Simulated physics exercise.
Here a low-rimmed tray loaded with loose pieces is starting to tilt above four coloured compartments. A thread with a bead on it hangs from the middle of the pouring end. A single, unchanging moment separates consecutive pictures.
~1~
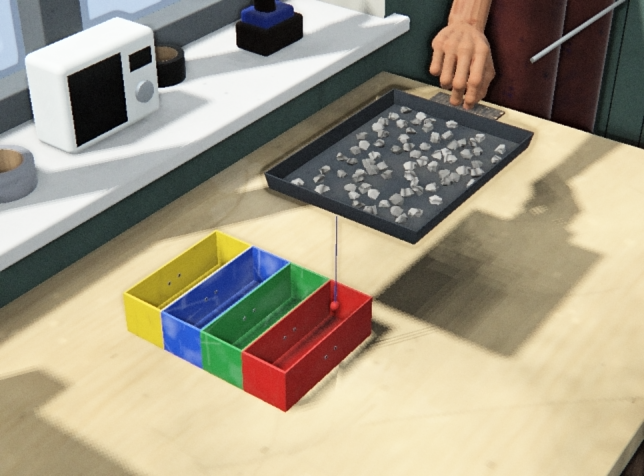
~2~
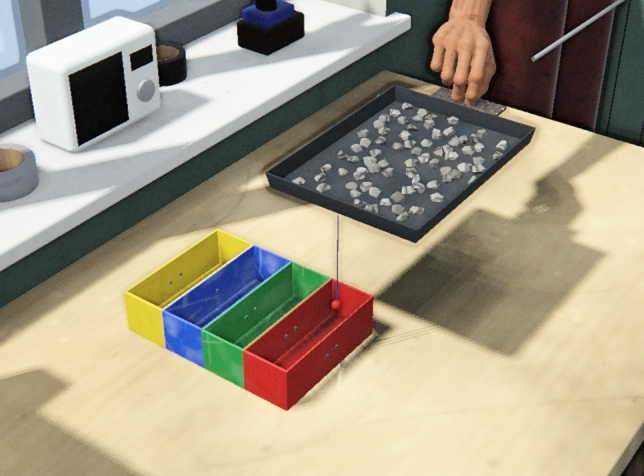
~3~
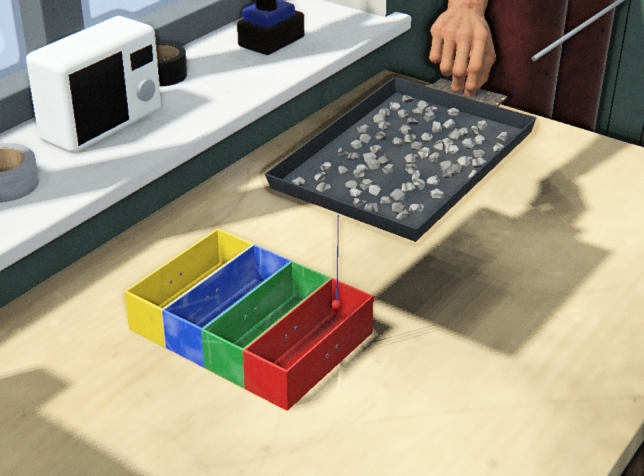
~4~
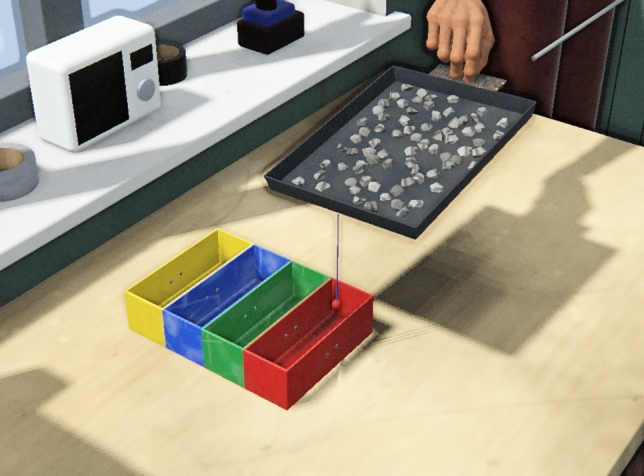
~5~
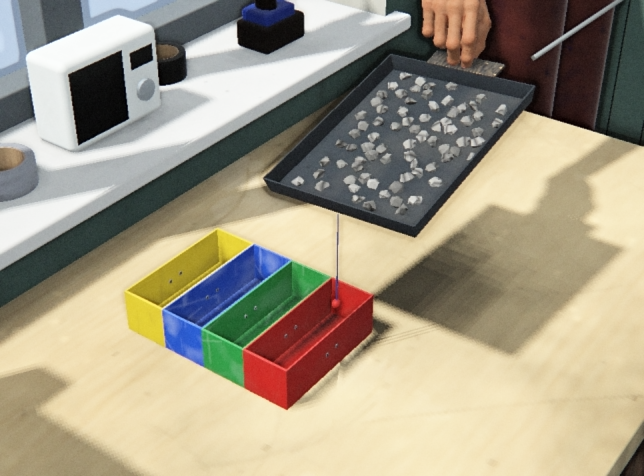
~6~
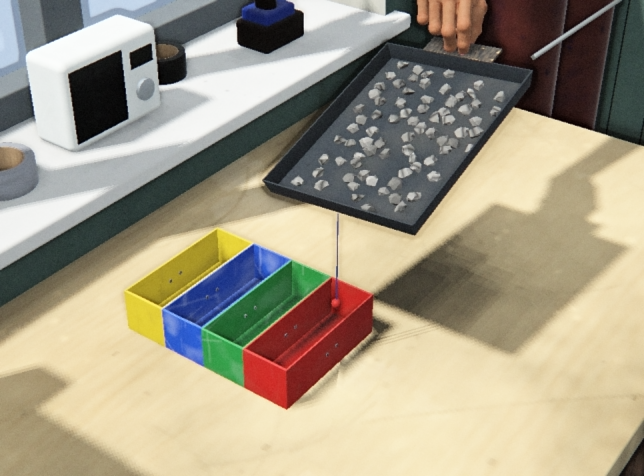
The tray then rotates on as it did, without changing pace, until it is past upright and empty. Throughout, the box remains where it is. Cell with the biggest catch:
Green.
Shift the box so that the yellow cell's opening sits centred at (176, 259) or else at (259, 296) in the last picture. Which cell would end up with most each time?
The green cell first, the yellow one second.
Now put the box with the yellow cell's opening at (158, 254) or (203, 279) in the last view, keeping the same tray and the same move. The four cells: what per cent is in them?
In turn about 80 and about 100 percent.
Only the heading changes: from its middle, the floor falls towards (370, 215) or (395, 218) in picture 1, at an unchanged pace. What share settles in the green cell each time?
Lab note: Case 1 near 0 %, case 2 near 0 %.
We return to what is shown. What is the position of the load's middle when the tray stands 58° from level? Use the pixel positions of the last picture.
About (314, 183).
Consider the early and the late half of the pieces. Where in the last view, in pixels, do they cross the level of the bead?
The opening part goes through (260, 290); what follows goes through (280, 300).
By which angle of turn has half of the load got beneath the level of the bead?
Somewhere near 110°.
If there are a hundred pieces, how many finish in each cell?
Final shares - yellow cell 0 percent, blue cell 10 percent, green cell 70 percent, red cell 20 percent.
Soon after the last picture, tray tipped steeply; nearly all on the tray; a stray few falling or outside the box.
A little later, tray tipped right over; about two thirds on the tray; about a quarter in the green cell; a stray few in the blue cell; a stray few in the red cell; a small part falling or outside the box.
Later still, tray tipped past a quarter turn; about two thirds in the green cell; about a quarter in the red cell; a small part in the blue cell; a stray few falling or outside the box.
At rest, tray tipped past a quarter turn; about two thirds in the green cell; about a quarter in the red cell; a small part in the blue cell; none in the yellow cell; a stray few outside the box.
